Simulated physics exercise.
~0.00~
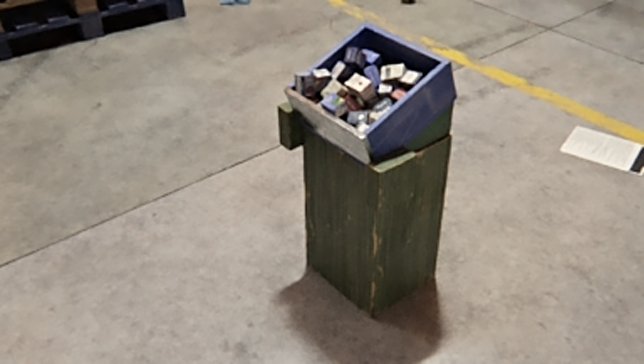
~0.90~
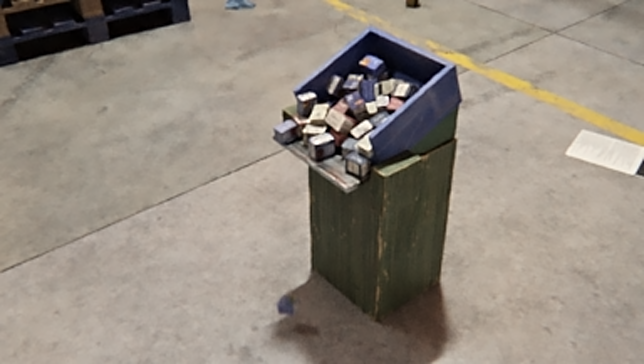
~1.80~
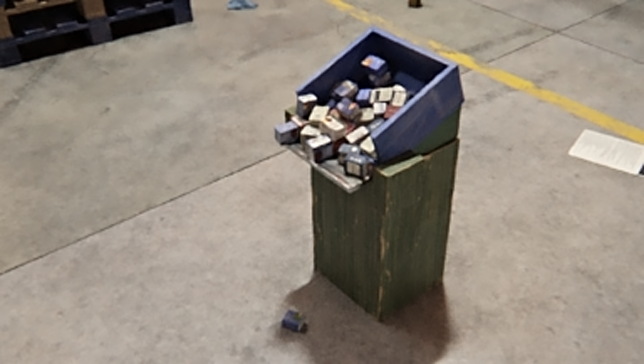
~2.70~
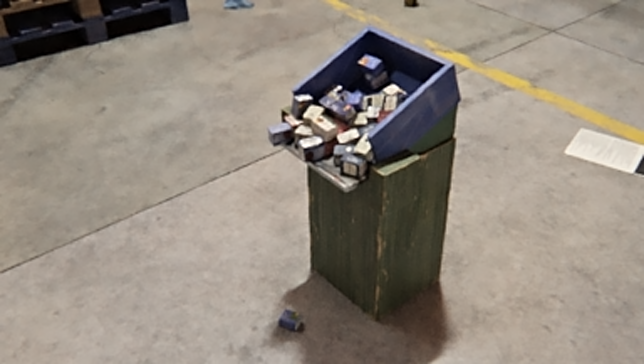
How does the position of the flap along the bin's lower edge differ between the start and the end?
At the start the flap leans up against the lower edge of the bin, holding the cartons in. By the end it has been let down and lies on its side, with cartons resting on it.
